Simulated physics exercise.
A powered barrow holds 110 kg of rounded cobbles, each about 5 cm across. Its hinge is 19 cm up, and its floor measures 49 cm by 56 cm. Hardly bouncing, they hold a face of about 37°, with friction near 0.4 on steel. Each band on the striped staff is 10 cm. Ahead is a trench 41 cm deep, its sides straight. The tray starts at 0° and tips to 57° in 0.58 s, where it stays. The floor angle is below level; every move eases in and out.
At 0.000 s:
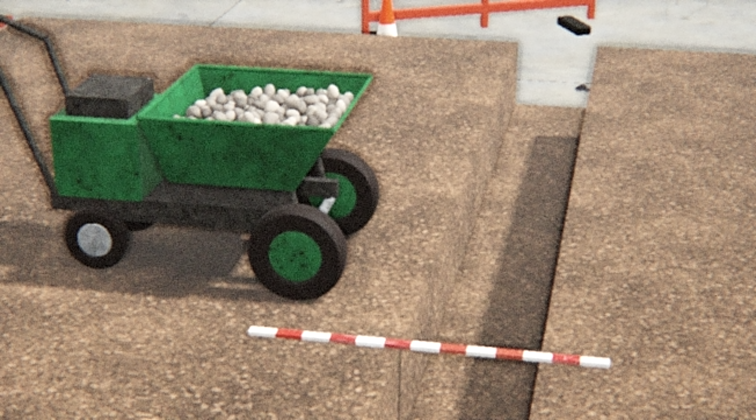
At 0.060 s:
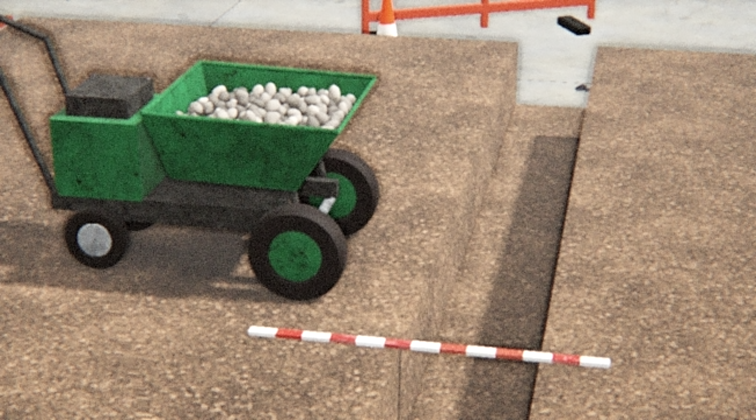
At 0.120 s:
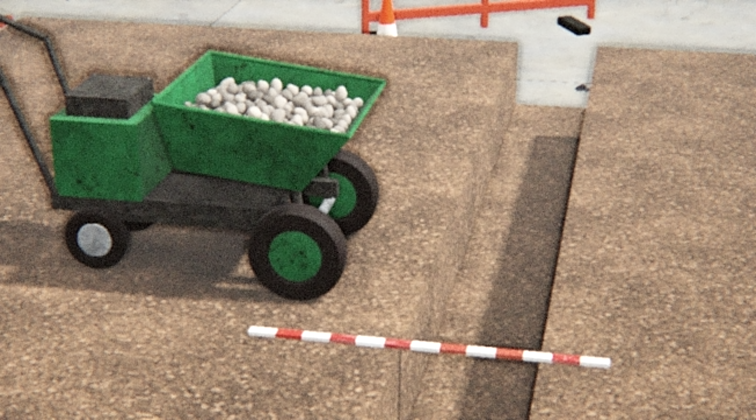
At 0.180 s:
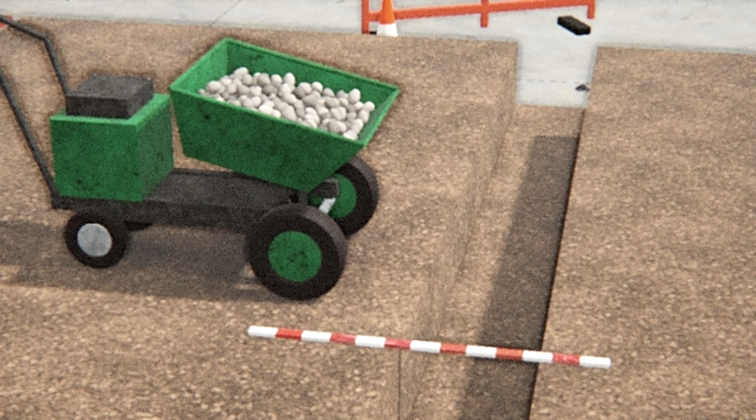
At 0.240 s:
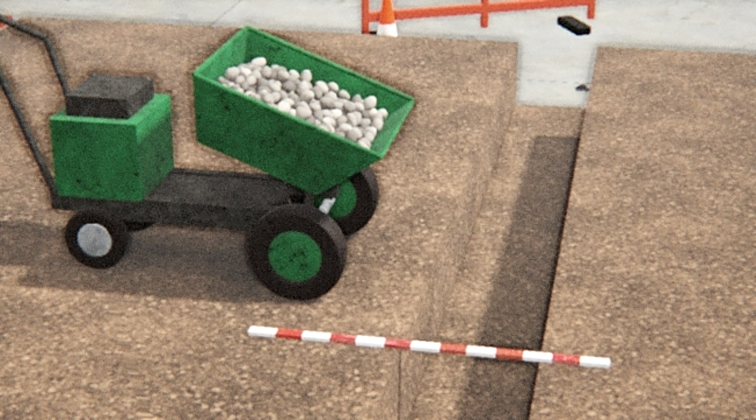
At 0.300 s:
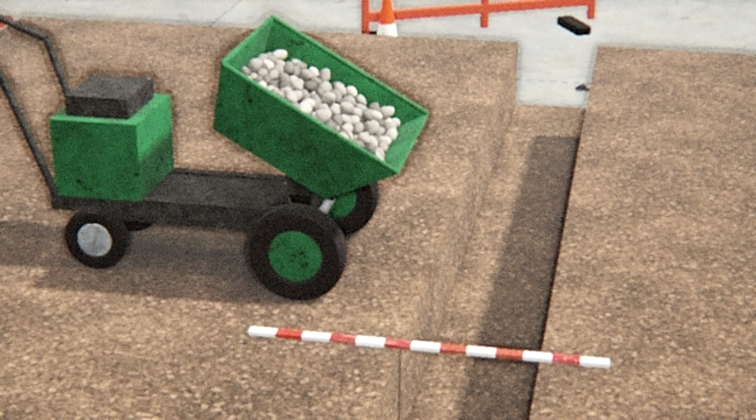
At first, a green powered barrow holding a level tray of pale rounded stones stands on brown ground, left of a straight trench and behind a red-and-white striped staff. Then the tray's rear rises slowly, and it tilts steadily rightward, its stones shifting toward the lowered front while the wheels stay still.
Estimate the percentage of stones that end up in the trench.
Roughly 50 per cent.
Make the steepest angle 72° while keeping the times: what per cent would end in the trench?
In that case near 90 per cent.
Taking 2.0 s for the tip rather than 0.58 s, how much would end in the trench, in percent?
It would be near 35 percent.
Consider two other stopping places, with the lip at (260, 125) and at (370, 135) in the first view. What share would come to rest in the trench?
That gives roughly 35 per cent and roughly 35 per cent.
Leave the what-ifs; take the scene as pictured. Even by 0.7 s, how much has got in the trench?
Roughly 5% by that time.
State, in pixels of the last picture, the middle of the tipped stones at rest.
Middle at around (510, 367), I'd say.
After 0.4 s the floor is at 48°; 100 % in the tray; the foremost stones are at (410, 173).
After 0.7 s the floor is at 57°; 93 % in the tray, 7 % in the trench; the foremost stones are at (489, 225).
After 1.0 s the floor is at 57°; 59 % in the tray, 38 % in the trench, 2 % past the trench; the foremost stones are at (601, 272).
After 3.0 s the floor is at 57°; 48 % in the tray, 50 % in the trench, 2 % past the trench; the foremost stones are at (716, 298).
